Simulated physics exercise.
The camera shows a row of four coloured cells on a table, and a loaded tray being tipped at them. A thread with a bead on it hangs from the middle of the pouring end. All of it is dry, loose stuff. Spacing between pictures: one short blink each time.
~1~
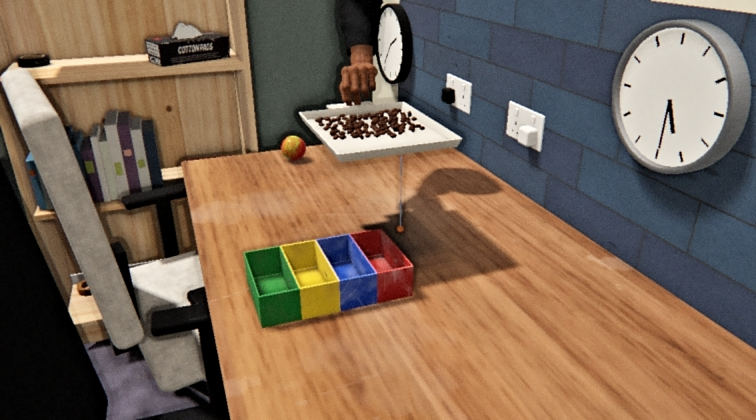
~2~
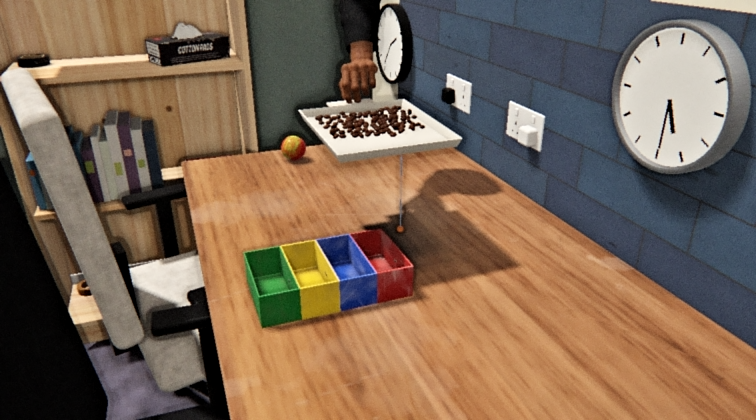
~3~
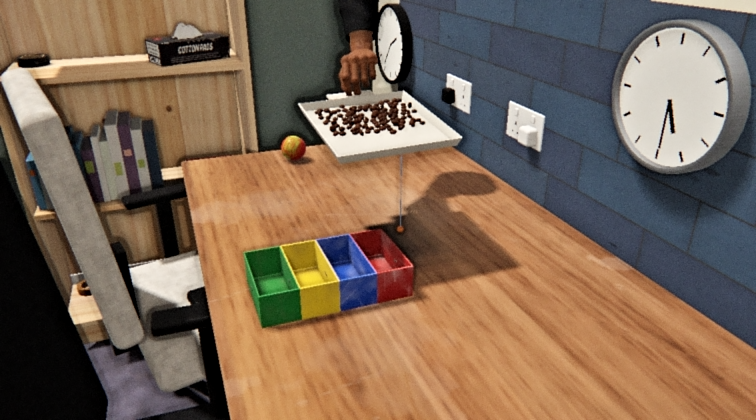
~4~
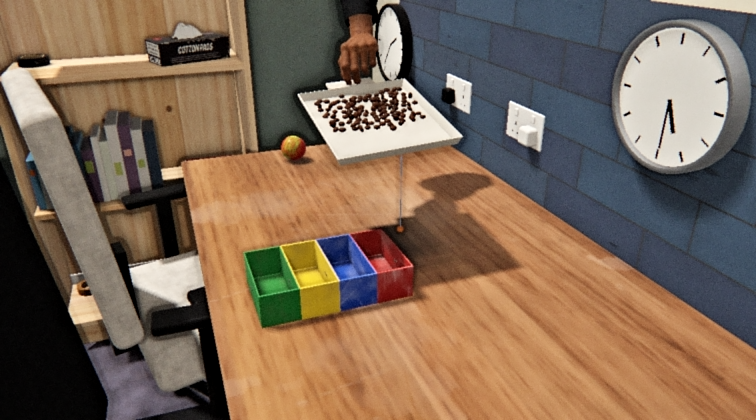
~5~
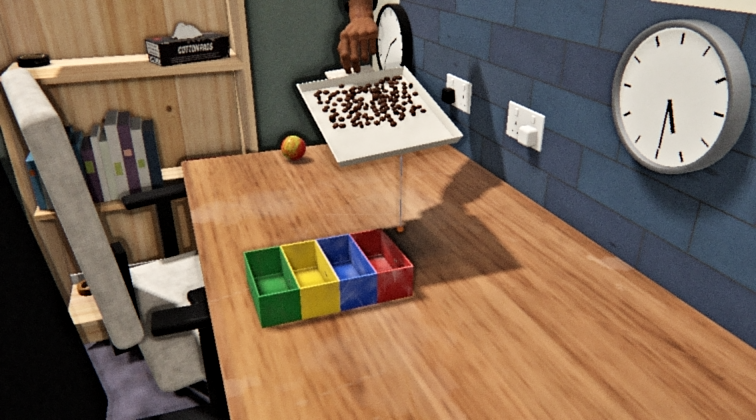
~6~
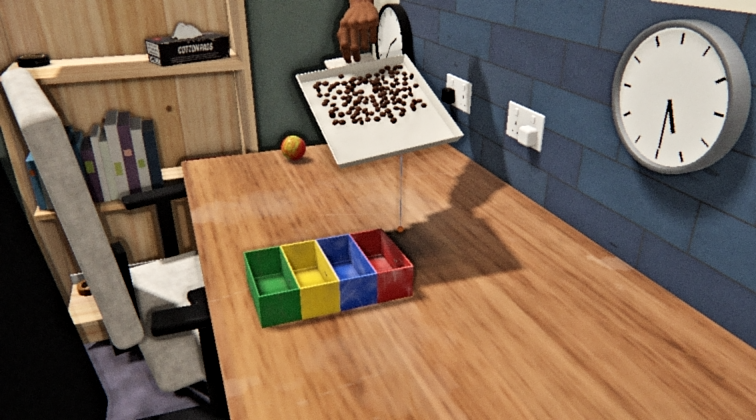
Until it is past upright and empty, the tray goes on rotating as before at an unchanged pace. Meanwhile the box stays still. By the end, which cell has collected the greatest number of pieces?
The blue cell has collected the most.
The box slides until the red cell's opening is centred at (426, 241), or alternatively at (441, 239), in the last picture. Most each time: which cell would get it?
Try 1 - the yellow cell. Try 2 - green.
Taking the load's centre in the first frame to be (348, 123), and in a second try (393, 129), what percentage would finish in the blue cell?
Estimate: 60 % first, 40 % second.
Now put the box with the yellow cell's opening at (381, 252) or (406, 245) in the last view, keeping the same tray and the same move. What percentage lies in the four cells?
In turn about 90 and about 50 percent.
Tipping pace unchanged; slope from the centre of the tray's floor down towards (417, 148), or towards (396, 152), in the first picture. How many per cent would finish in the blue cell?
I'd say some 0 in a hundred at first, then 10 in a hundred.
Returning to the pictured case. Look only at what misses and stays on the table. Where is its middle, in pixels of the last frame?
Close to (416, 285).
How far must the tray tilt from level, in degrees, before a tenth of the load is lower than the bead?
Close to 80° of tilt at that moment.
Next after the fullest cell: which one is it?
Place 2: That red cell.
Soon after the last picture, tray tipped steeply; most on the tray; a small part falling or outside the box.
A little later, tray tipped past a quarter turn; a stray few on the tray; about half in the blue cell; about a quarter in the red cell; a stray few in the yellow cell; about a third falling or outside the box.
Later still, tray tipped past a quarter turn; about half in the blue cell; about a quarter in the red cell; a stray few in the yellow cell; about a quarter falling or outside the box.
At rest, tray tipped past a quarter turn; about half in the blue cell; about a quarter in the red cell; a stray few in the yellow cell; none in the green cell; about a quarter outside the box.
